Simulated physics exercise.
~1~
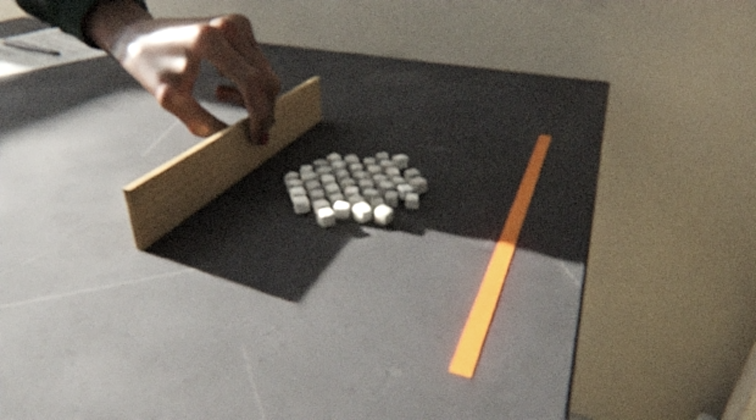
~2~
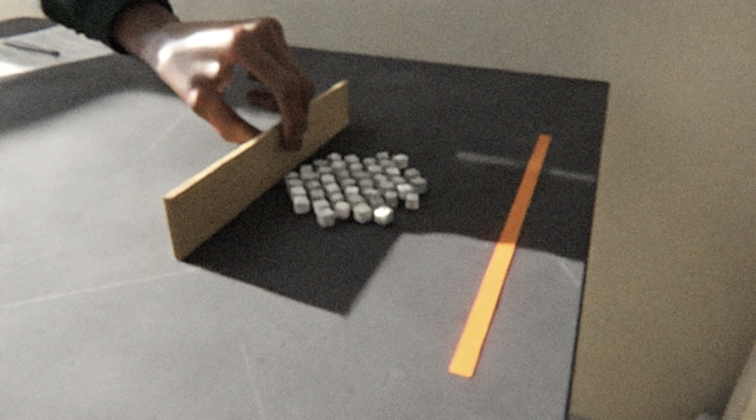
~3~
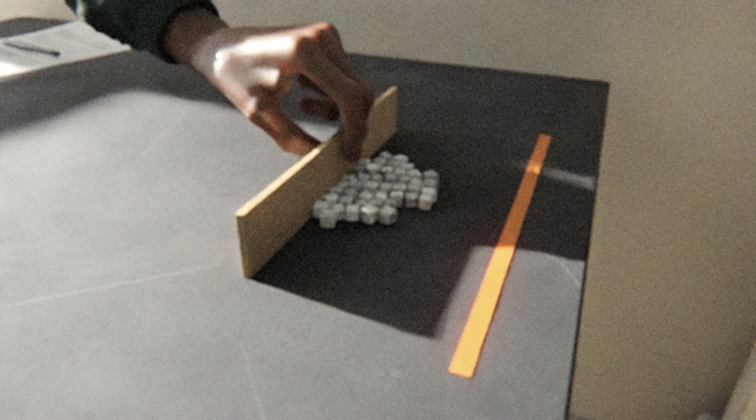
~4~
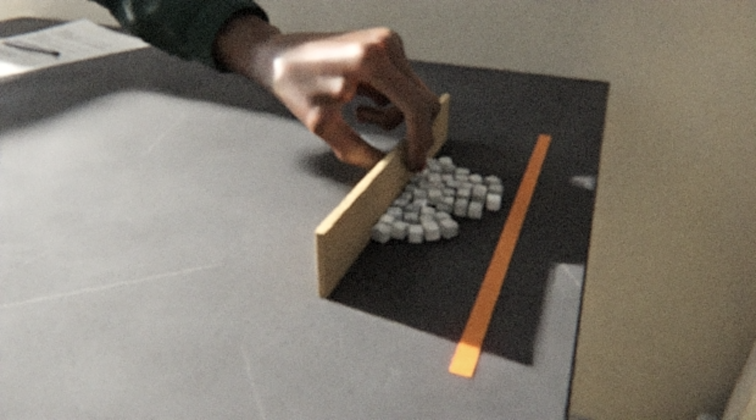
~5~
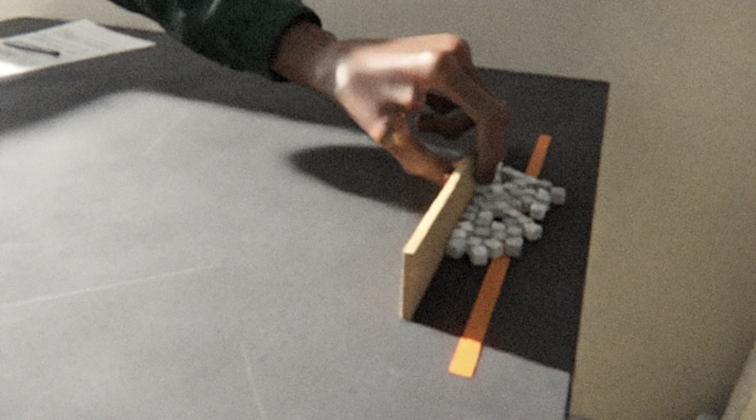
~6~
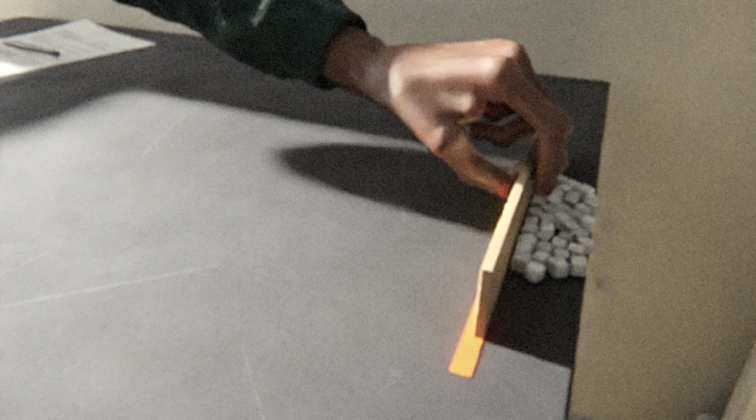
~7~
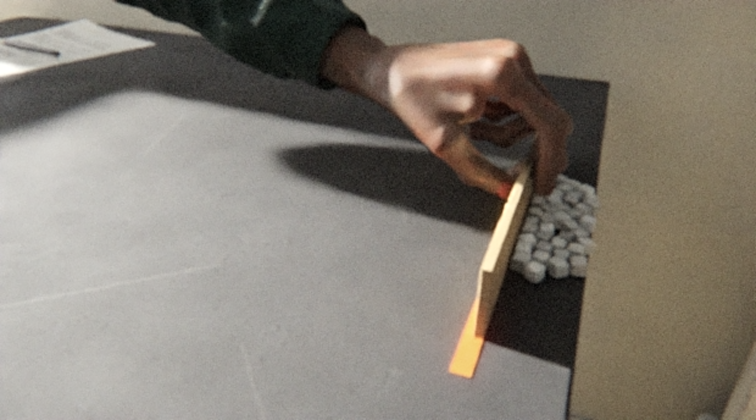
On a dark tabletop, a hand slides an upright piece of card rightward into a patch of small pale cubes, pushing them in a heap across an orange strip. The card stops at the strip, with the cubes bunched at the table's right edge and a small part over it.
